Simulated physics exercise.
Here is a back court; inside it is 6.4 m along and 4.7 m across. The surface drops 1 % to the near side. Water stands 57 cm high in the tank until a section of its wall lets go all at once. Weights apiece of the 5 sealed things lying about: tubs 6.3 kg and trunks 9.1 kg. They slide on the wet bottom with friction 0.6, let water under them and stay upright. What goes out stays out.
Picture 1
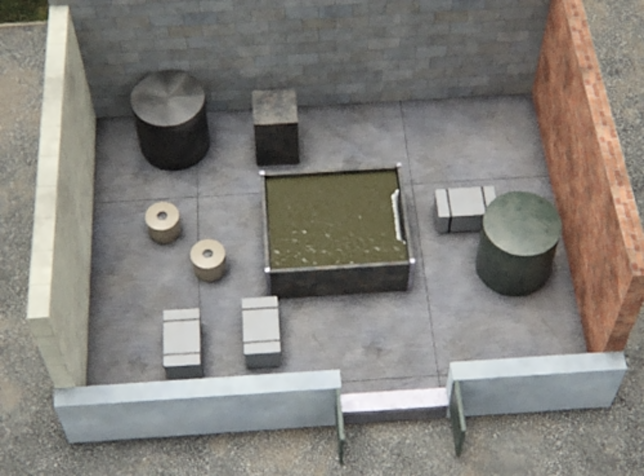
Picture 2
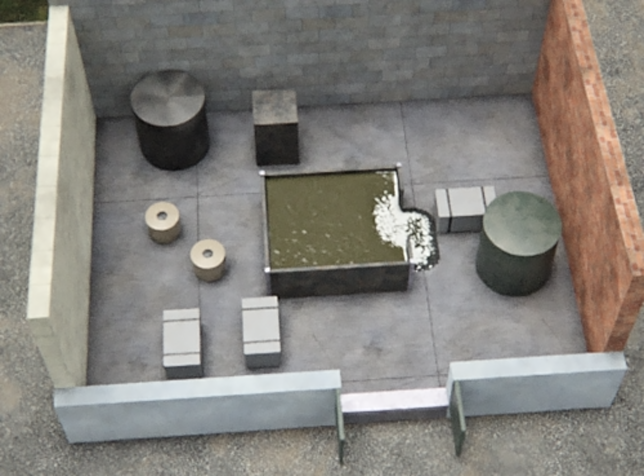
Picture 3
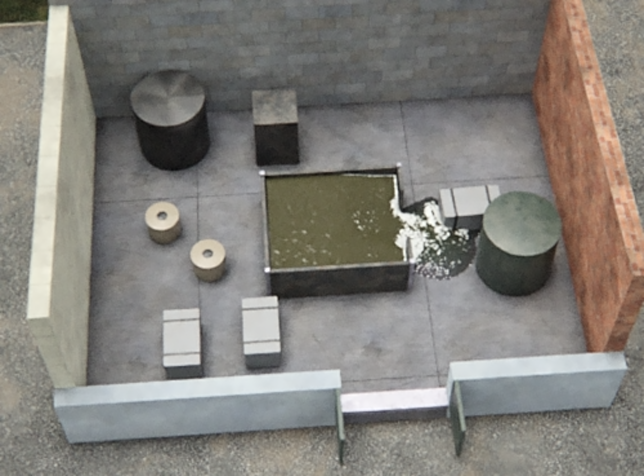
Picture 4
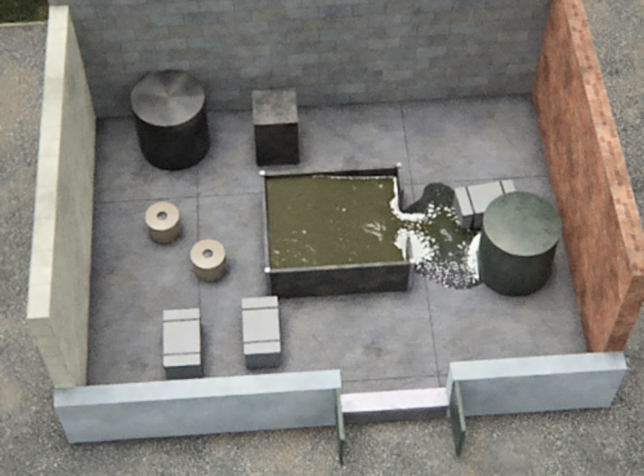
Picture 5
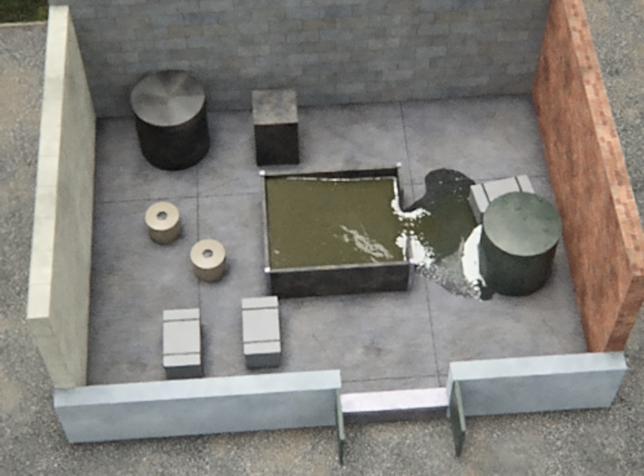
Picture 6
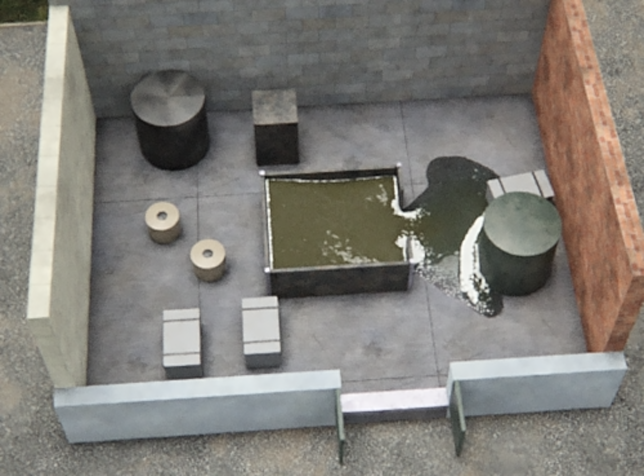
Murky water pours from the right side of a square tank and pushes a grey trunk right.
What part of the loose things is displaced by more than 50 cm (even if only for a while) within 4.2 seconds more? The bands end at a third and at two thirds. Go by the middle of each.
That comes to less than a third.
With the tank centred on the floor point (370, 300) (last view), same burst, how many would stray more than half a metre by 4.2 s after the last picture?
In that case 1 of them.
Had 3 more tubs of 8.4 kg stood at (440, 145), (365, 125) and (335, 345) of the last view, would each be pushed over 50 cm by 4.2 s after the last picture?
In turn: Over, more, less.
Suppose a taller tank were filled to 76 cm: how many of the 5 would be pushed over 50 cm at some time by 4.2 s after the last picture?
Then 1.
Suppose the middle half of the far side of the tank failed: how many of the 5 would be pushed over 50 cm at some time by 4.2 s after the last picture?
Then 2.
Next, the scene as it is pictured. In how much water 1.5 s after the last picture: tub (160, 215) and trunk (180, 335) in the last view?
Roughly 0 and 0 cm.
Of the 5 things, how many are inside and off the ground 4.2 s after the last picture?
At that moment 1.
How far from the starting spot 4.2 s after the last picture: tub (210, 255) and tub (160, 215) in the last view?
In that order: 0 cm, 0 cm.
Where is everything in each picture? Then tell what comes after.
In the first picture, a trunk at (467, 201) rests on the ground; a tub at (208, 254), on the bottom; water covers 2.6 m2; 0 of 5 have shifted.
In the second picture, a trunk at (467, 201) rests on the ground; a tub at (208, 254) rests on the ground; 3.0 m2 under water; 0 of 5 have shifted.
In the third picture, a trunk at (471, 201) rests on the ground, 7 cm from its start; a tub at (208, 254) rests on the ground; 3.5 m2 under water; 1 of 5 have shifted.
In the fourth picture, a trunk at (487, 197), on the bottom, 29 cm from its start; a tub at (208, 254) rests on the ground; water covers 4.0 m2; 1 of 5 have shifted.
In the fifth picture, a trunk at (504, 193) rests on the ground, 52 cm from its start; a tub at (208, 254), on the bottom; 4.6 m2 under water; 1 of 5 have shifted.
In the sixth picture, a trunk at (521, 188) rests on the ground, 77 cm from its start; a tub at (208, 254) rests on the ground; water covers 5.3 m2; 1 of 5 have shifted.
Then, 0.4 s after the last picture 1 of 5 are over 50 cm from their spots; 1 afloat.
Then, 1.5 s after the last picture 1 of 5 are over 50 cm from their spots; 1 afloat.
Then, 2.8 s after the last picture 1 of 5 are over 50 cm from their spots; 1 afloat.
Then, 4.2 s after the last picture 1 of 5 are over 50 cm from their spots, and 1 have been at some point; 1 afloat.
